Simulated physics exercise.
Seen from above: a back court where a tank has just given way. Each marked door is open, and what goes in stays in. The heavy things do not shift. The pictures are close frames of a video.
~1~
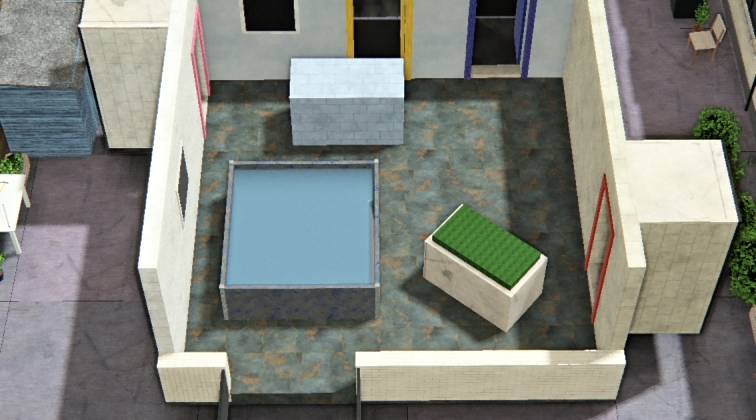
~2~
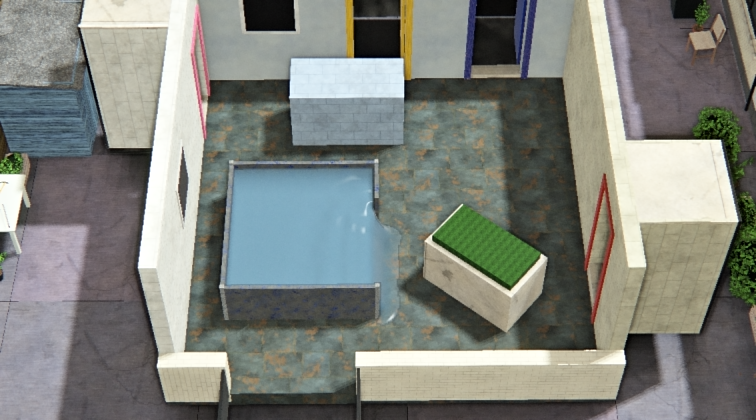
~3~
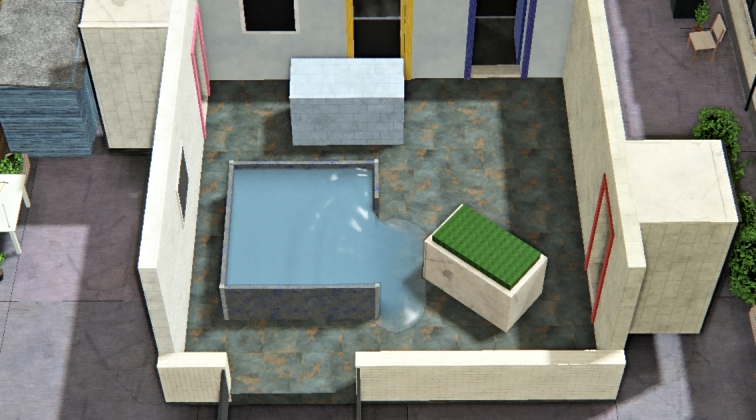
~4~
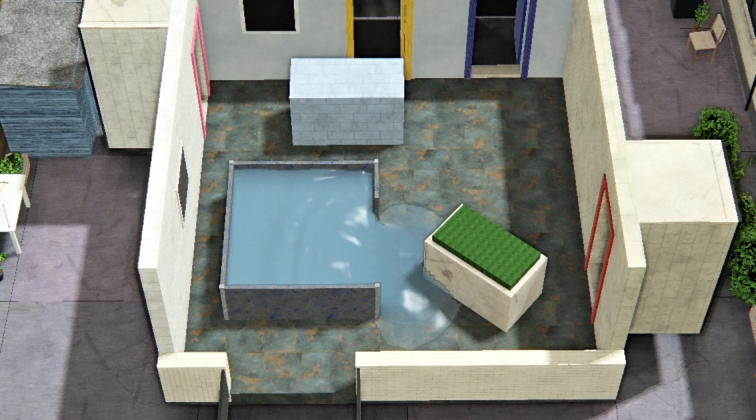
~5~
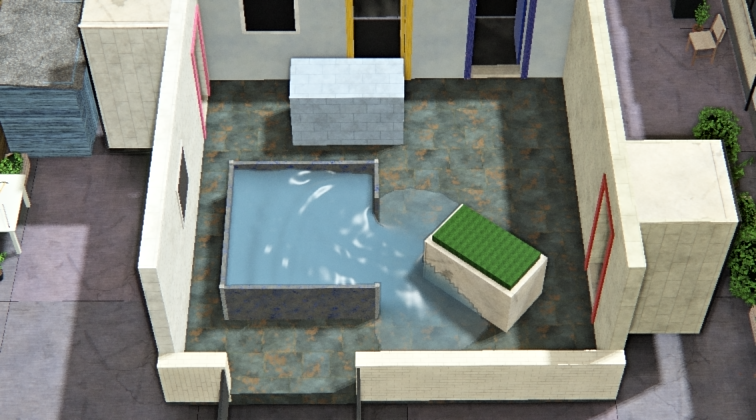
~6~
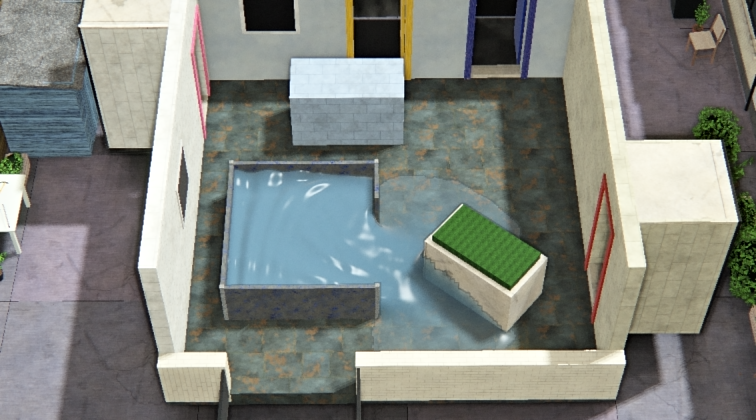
Water pours from the tank's right side and spreads across the court floor around a grass-topped block.
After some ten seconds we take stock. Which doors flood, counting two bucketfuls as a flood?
The pink door lets in a lot; the yellow door lets in a lot; the red door admits no more than that; the blue door lets in a lot.
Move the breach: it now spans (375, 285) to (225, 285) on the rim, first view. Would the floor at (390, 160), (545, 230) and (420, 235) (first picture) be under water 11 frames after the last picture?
In turn: No water, not flooded, dry.
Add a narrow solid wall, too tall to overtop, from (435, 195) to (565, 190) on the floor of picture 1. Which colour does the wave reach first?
I say the red one.
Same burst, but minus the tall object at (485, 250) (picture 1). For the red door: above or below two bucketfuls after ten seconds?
In short: Red takes more.
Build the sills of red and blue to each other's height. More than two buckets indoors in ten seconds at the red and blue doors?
In short: The red door floods, the blue door holds.
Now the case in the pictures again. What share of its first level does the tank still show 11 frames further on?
I make it 48 per cent.
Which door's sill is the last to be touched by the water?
That is the one in pink.
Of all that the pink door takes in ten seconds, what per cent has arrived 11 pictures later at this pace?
Close to 0 %.
A moment on, water covers 30 % of the floor; the pink door not reached, the yellow door not reached, the red door not reached, the blue door not reached.
Next, water covers 60 % of the floor; the pink door not reached, the yellow door not reached, the red door wet at the sill, nothing in, the blue door wet at the sill, nothing in.
Then, water covers 75 % of the floor; the pink door not reached, the yellow door under two buckets in, the red door wet at the sill, nothing in, the blue door over two buckets in.
Later, water covers 95 % of the floor; the pink door wet at the sill, nothing in, the yellow door over two buckets in, the red door under two buckets in, the blue door far over two buckets in.
In the end, water covers 100 % of the floor; the pink door far over two buckets in, the yellow door over two buckets in, the red door under two buckets in, the blue door far over two buckets in.
